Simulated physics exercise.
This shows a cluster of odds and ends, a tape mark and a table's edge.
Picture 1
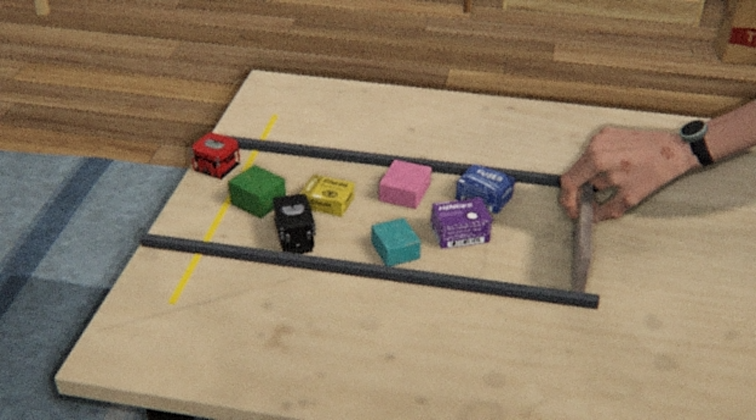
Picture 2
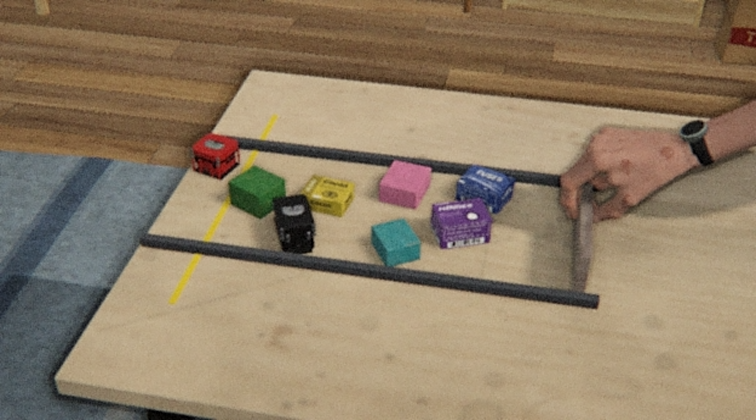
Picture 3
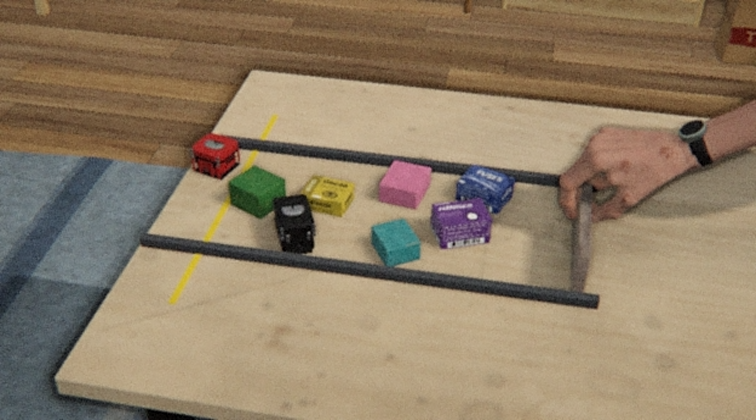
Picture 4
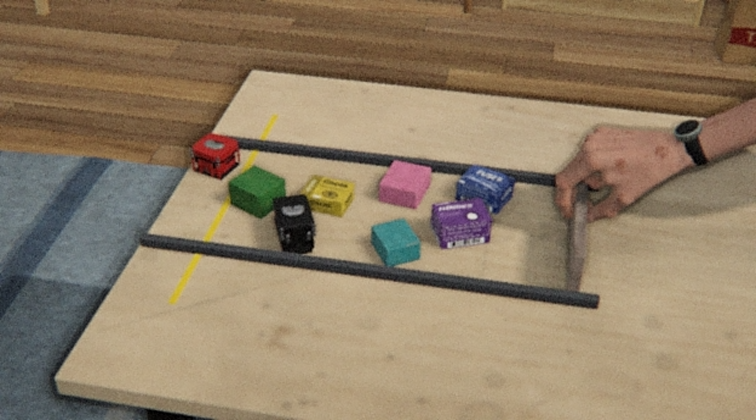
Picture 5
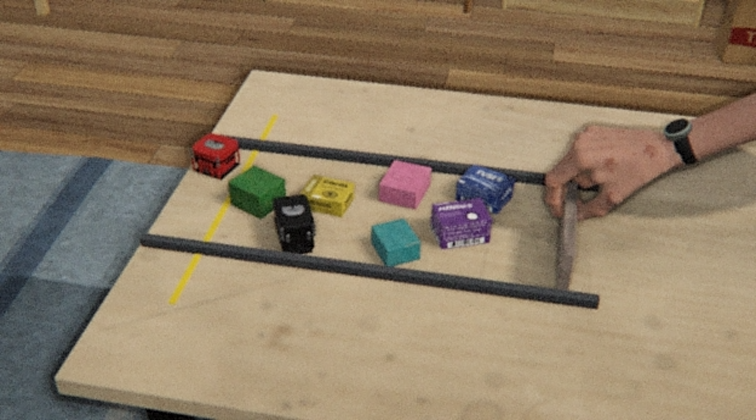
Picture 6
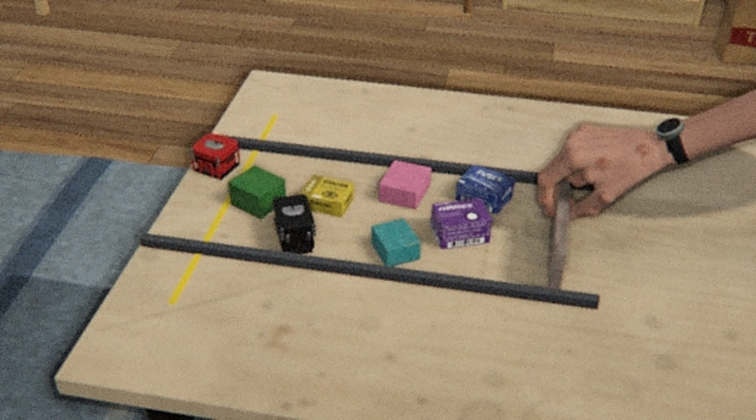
A hand wearing a dark watch held a thin board upright between two dark rails on a wooden table, then slid it slightly left toward the colourful blocks and small boxes, which stayed still.
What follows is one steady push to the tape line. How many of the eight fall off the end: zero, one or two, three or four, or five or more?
As it turns out, the number that fall off is three or four.
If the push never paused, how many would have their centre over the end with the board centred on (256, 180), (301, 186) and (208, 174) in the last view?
Past the end: 2, 0 and 5.
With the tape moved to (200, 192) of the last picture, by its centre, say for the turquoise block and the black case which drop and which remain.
The turquoise block does not fall, the black case comes down.
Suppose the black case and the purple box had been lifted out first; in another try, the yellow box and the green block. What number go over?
First 2, then 2.
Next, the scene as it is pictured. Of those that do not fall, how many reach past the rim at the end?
1 of them.
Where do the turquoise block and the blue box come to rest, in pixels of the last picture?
First (201, 210), then (224, 158).
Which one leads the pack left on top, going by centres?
The black case.
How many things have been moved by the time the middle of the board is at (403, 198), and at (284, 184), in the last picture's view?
The counts are 6 and 8.
Soon after, none off yet; red case at rest near (216, 156); green block at rest near (257, 192); black case at rest near (294, 224).
In the end, the number that fall off is three or four; gone, pink block, yellow box, green block and red case.
